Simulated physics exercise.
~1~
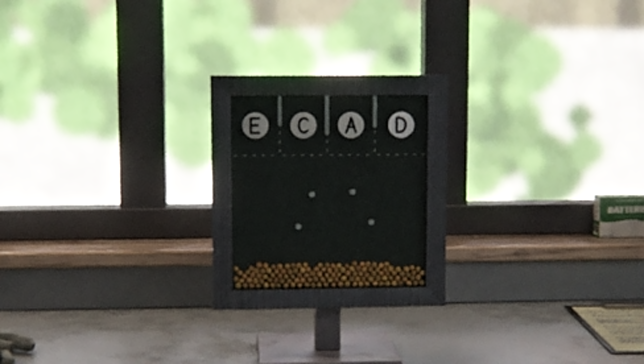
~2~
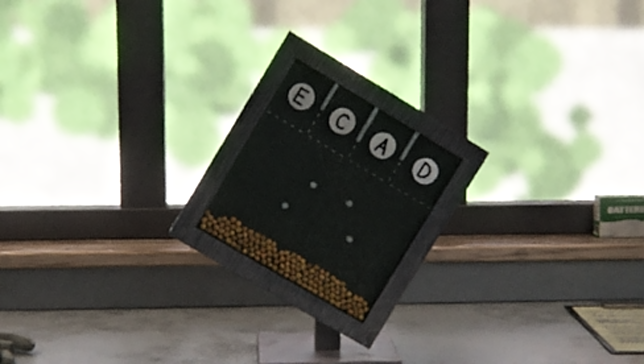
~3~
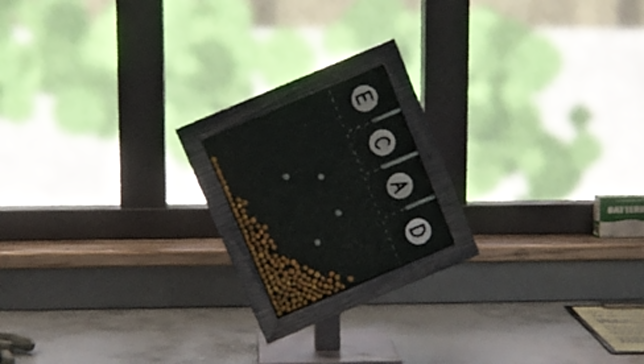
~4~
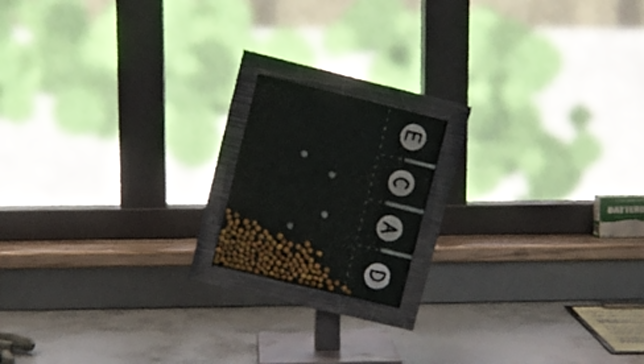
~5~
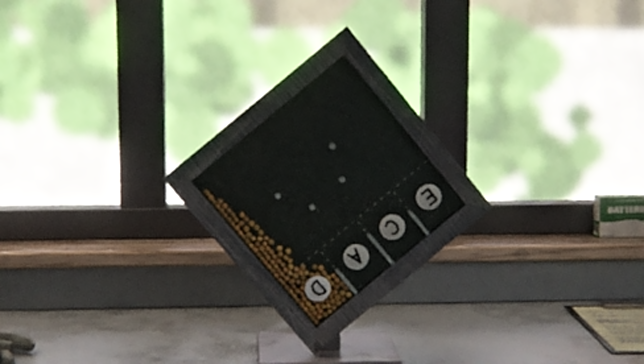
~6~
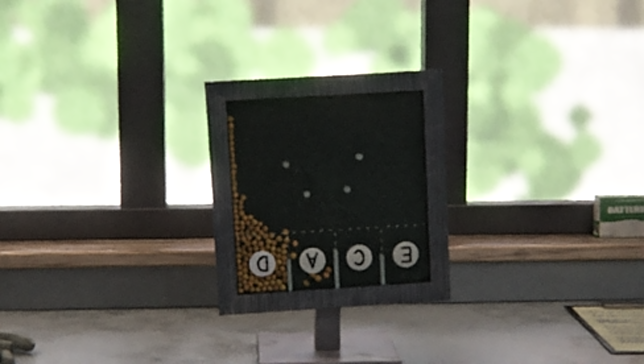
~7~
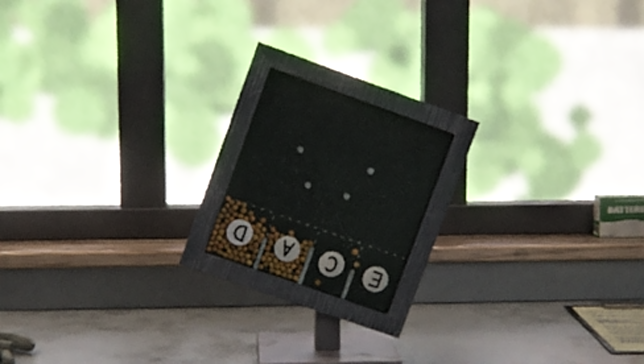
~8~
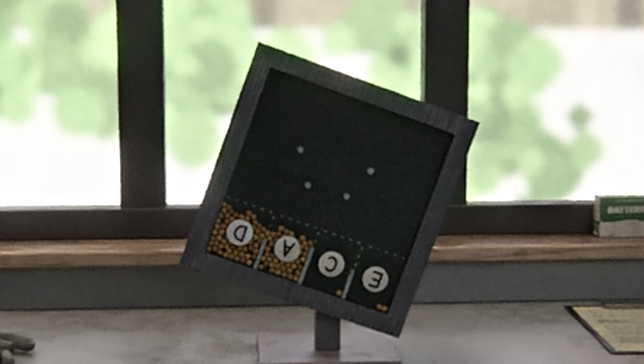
The footage shows a square, dark box of small golden-brown beads turning clockwise on a stand until its lettered pockets, first along the top, are upside down at the bottom. The beads slide along the left side and settle mostly in pockets D and A.
